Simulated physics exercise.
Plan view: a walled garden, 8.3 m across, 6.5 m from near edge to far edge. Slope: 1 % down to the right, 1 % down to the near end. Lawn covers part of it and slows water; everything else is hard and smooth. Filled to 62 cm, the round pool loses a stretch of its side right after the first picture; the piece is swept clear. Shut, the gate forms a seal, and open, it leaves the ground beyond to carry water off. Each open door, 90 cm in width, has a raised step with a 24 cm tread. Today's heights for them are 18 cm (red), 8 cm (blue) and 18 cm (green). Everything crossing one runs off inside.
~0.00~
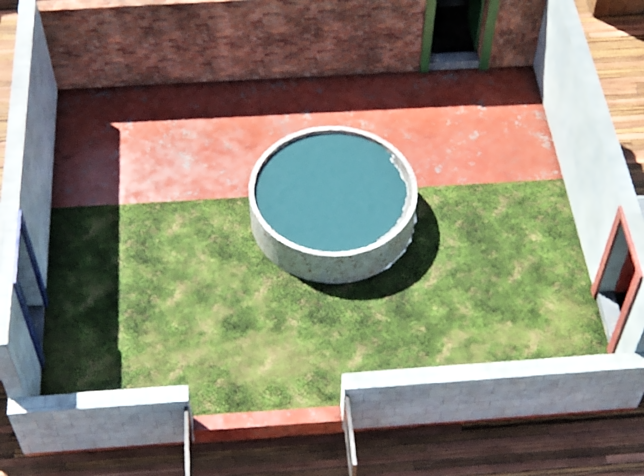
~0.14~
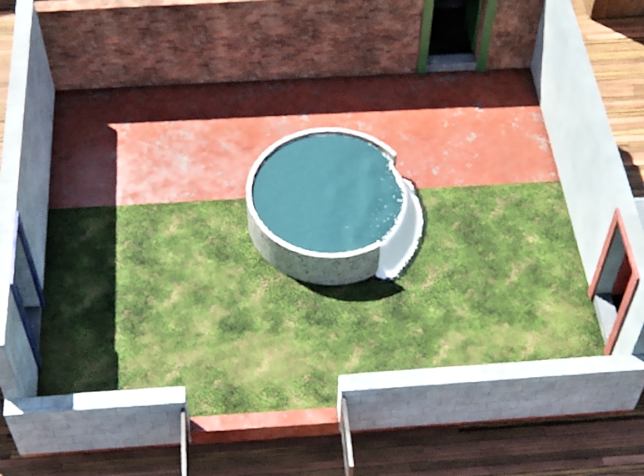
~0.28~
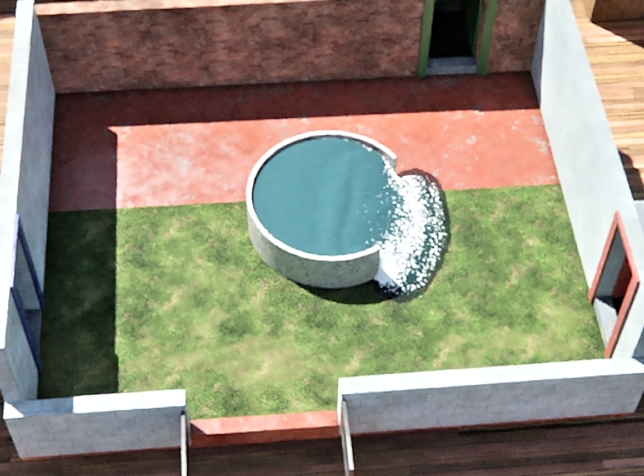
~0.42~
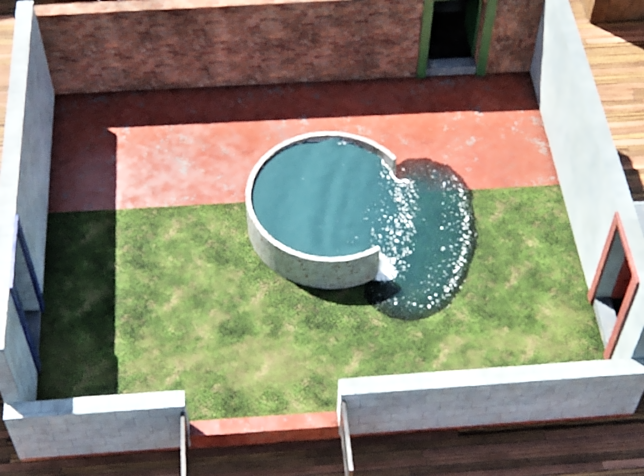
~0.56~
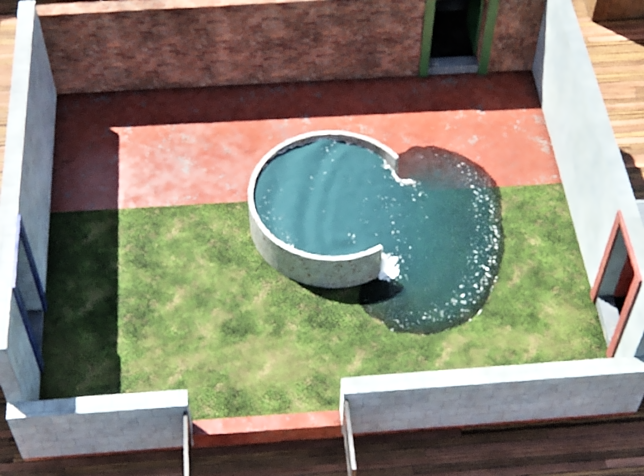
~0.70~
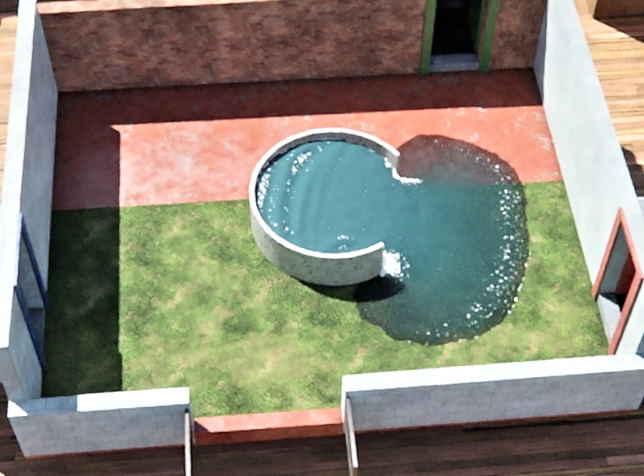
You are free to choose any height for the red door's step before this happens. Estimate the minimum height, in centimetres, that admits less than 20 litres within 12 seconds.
Roughly 20 centimetres.
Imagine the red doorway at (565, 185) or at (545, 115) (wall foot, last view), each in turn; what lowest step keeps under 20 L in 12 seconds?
You'd want roughly 19 cm there first, then roughly 10.5 cm.
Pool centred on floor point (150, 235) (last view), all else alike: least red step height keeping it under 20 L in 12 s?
13.5 cm or thereabouts.
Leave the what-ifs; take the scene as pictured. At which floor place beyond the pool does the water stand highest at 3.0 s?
About (620, 387).
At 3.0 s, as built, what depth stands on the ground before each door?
Red door: 21 cm; blue door: 0 cm; green door: 4 cm.
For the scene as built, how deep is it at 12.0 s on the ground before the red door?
Some 10.5 cm.
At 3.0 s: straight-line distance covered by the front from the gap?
4.4 metres.
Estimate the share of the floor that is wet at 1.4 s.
Wet share: Around 25 %.
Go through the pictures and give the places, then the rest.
The first picture shows the round pool at (333, 192) is whole and still, 62 cm deep; the red door at (616, 285) is dry.
In the second picture, the gap is at (407, 222), the front 0.3 m out at a hidden place; the back of the round pool holds 62 cm.
In the third picture, the gap is at (407, 226), the front 0.7 m out at (417, 292); the back of the round pool holds 62 cm.
In the fourth picture, the front is at (467, 195), 1.1 m from the gap at (406, 228); 3.1 m2 of floor is wet, 62 cm left at the back.
In the fifth picture, water pours out at (409, 227) and has run 1.5 m, to (489, 181); about 7 cm deep outside, 61 cm at the back.
In the sixth picture, the front is at (504, 310), 1.9 m from the gap at (410, 224); 7.0 m2 of floor is wet, 52 cm left at the back; the red door at (617, 286), 3.3 m from the gap, is still 1.4 m from the nearest water.
After 1.4 s water covers 25 % of the floor, deepest (28 cm) near (418, 229); it has not reached the red door.
After 3.0 s water covers 35 % of the floor, deepest (37 cm) near (620, 387); 21 cm at the red door, 10 litres in over its 18 cm step.
After 12.0 s water covers 95 % of the floor, deepest (12 cm) near (596, 389); 11 cm at the red door, 34 litres in over its 18 cm step.
At the red door as built, the water arrived by 1.6 s and peaked near 25 cm at 3.8 s.
With a step of 17.5 cm, 39 litres would have come in within the 12 s; with 23.5 cm, 6 litres. So under 20 litres takes about 20 cm.
